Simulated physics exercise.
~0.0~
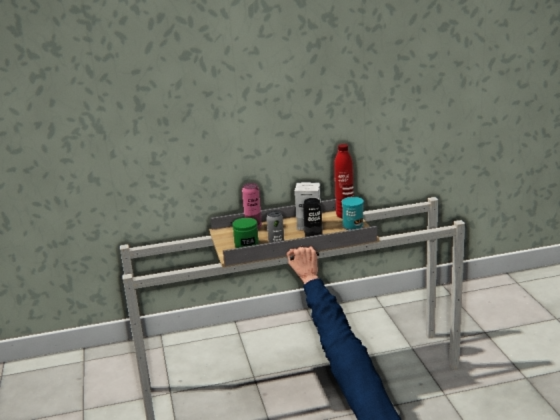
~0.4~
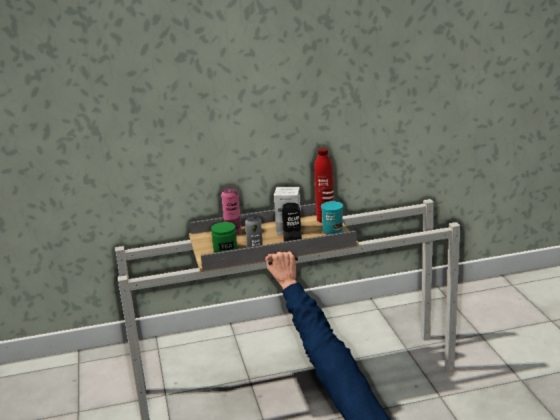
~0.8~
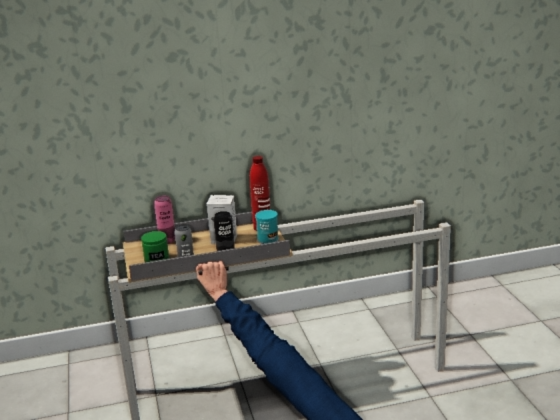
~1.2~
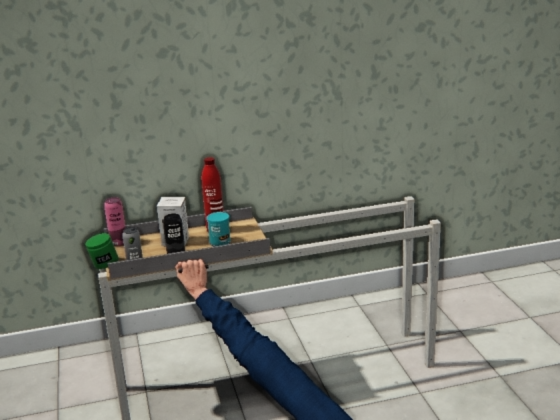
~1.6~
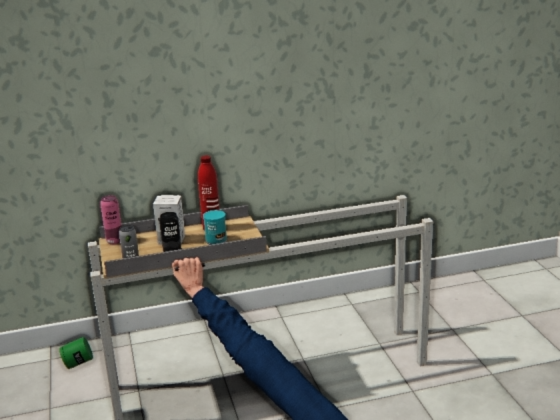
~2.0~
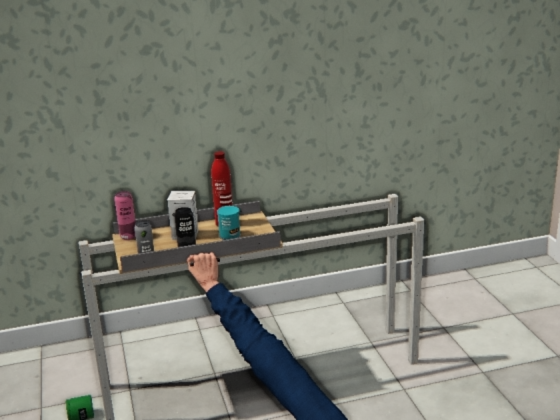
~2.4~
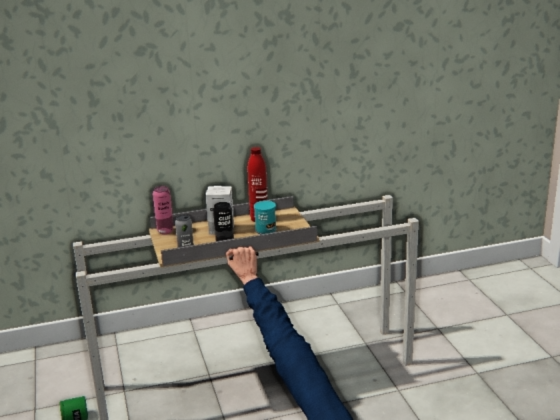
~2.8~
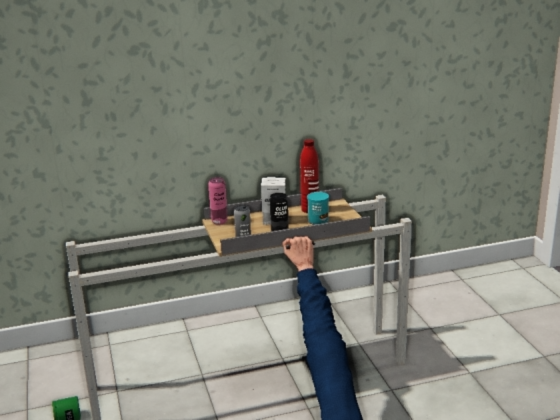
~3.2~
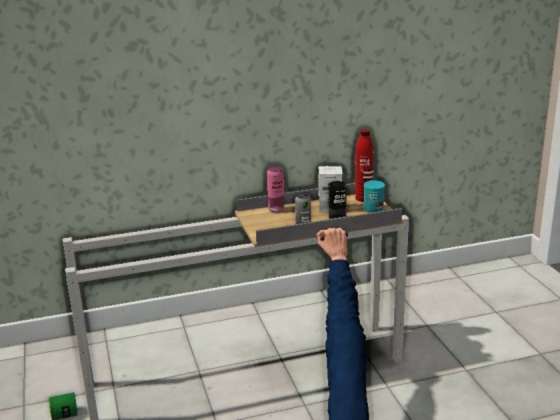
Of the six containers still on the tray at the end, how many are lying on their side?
None of them are. The pink can, white carton, turquoise tin, black can, red bottle and grey can are all still standing upright.
